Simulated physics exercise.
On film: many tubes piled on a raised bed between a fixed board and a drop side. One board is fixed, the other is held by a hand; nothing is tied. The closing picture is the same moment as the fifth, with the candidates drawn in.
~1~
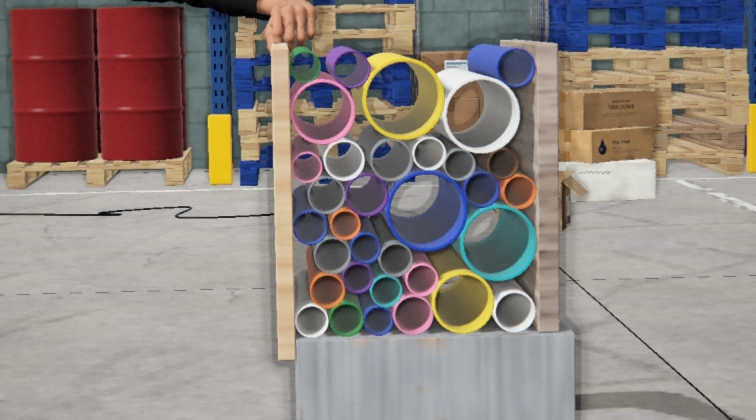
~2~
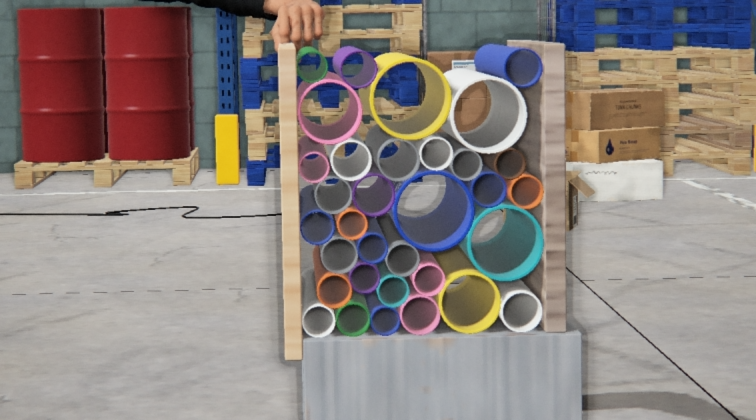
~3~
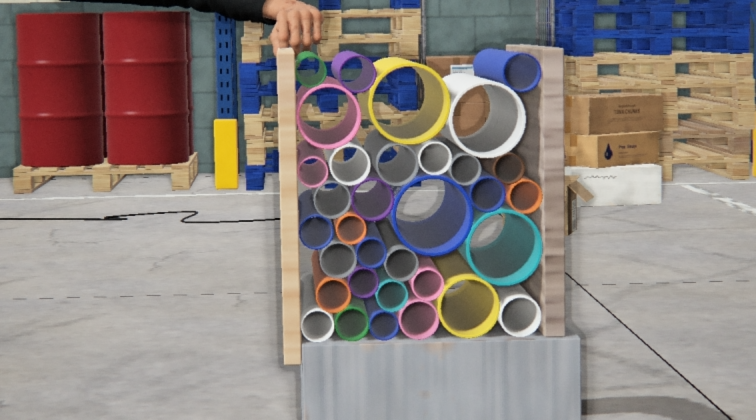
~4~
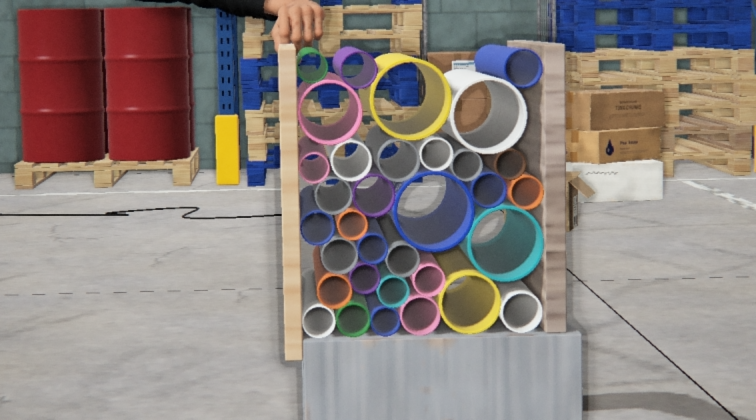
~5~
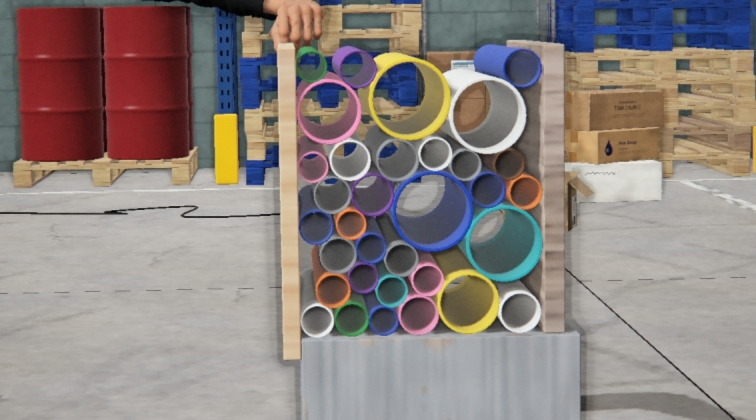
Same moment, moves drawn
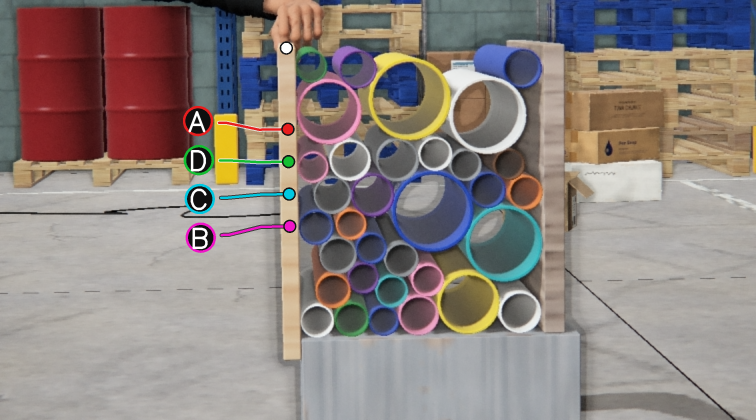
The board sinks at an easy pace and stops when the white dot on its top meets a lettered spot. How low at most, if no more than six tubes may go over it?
Slide it to B.
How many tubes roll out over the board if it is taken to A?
At A the number is one.
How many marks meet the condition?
The number is four.
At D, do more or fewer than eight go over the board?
Fewer than eight.
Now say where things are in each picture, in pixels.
In the first frame, a purple tube (352, 69); side board (283, 188); a white tube (312, 321).
In the second frame, a white tube (319, 321); a white tube (521, 311).
In the third frame, a turquoise tube (505, 247); a blue tube (316, 232).
In the fourth frame, an orange tube (527, 192); a white tube (436, 154).
In the fifth frame, a purple tube (358, 69); side board (289, 187); a white tube (317, 321).
On the marked copy, A at (288, 129); B at (290, 226); C at (289, 194); D at (289, 162); the white dot at (287, 48).
Taking B. A third of the way, top of the board (297, 124).
Two thirds of the way, top of the board (298, 212).
When it is over, top of the board (299, 225), three out over the board.
As for the rest, A one out over the board; C two out over the board; D two out over the board.
